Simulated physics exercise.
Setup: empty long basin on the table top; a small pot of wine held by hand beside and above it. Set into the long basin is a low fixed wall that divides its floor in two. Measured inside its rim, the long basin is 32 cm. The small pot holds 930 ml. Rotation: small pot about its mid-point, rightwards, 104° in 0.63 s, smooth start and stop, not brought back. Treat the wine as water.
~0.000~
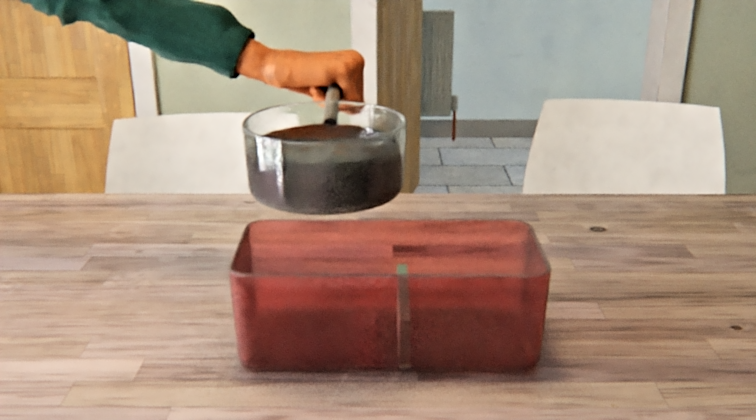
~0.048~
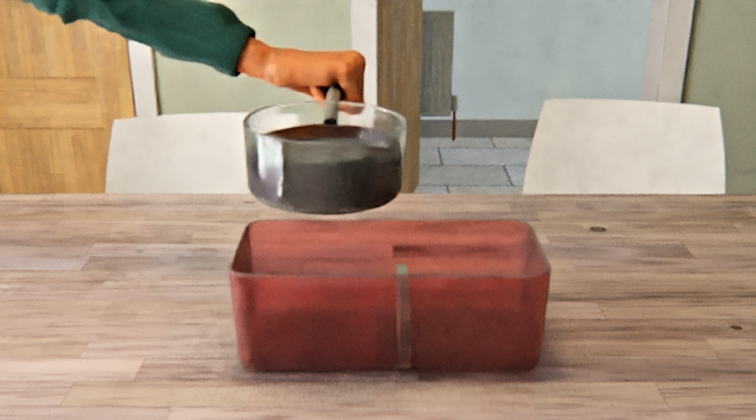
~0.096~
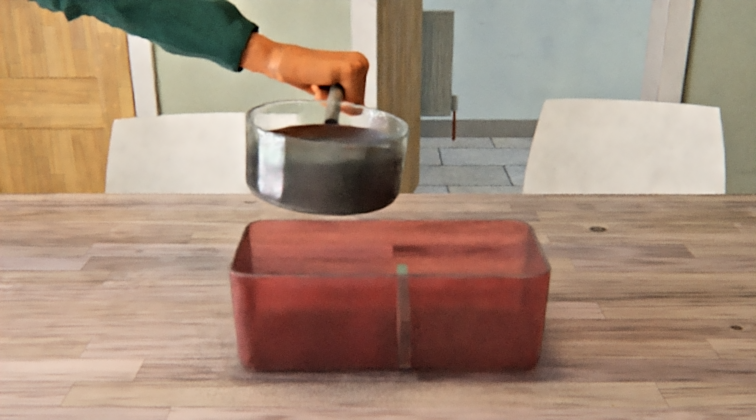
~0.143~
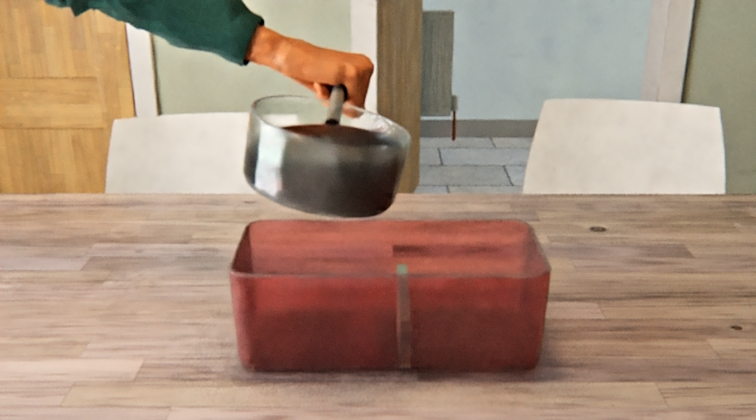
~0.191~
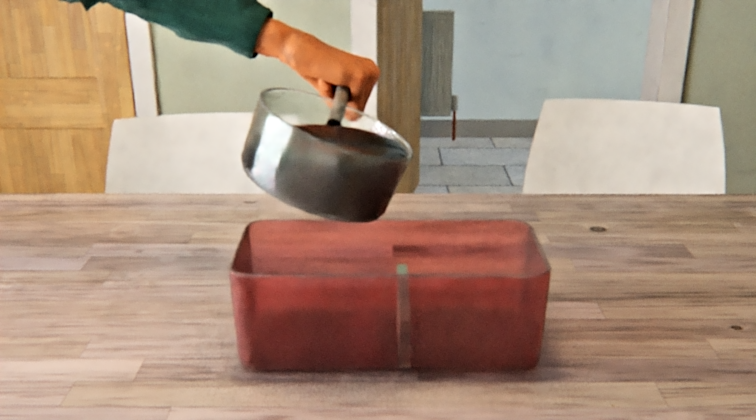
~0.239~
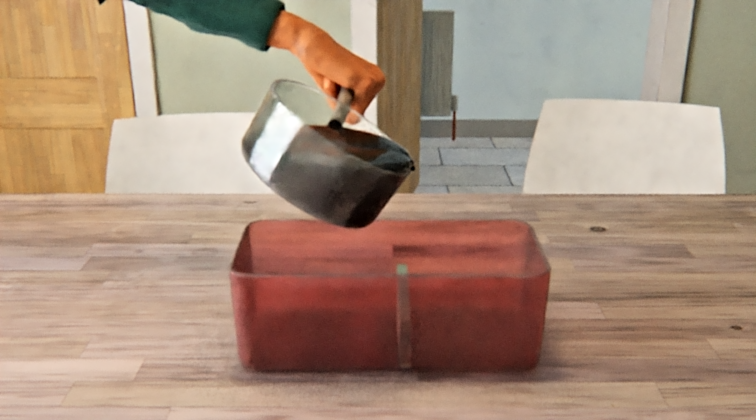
At a wooden table, a hand in a green sleeve held a small glass pot of dark liquid above a long red basin, then slowly tilted it down toward the right.
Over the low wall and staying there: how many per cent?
60 out of 100.
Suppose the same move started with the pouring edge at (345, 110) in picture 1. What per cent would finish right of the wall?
15 %.
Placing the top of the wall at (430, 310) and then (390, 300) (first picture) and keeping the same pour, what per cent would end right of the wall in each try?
The first try gives 35 percent and the second 75 percent.
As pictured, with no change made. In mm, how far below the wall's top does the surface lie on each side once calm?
Noted: Left near 42 mm, right near 26 mm.
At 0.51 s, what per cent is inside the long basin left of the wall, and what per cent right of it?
Around 1 on the left side and 46 on the right side.
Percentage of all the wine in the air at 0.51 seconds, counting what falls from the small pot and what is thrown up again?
About 28 per cent.
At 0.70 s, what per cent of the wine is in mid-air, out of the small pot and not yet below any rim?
In-air share: About 18 %.
By 0.51 s the tilt is 94° and 24 per cent is still to pour, 1 is left of the wall and 47 right of it.
By 0.70 s the tilt is 104° and 6 per cent is still to pour, 20 is left of the wall and 56 right of it.
By 0.91 s the tilt is 104° and 1 per cent is still to pour, 33 is left of the wall and 63 right of it.
By 1.13 s the tilt is 104° and 0 per cent is still to pour, 37 is left of the wall and 60 right of it.
At rest 37 per cent lies left of the wall, 60 right of it and 3 outside.
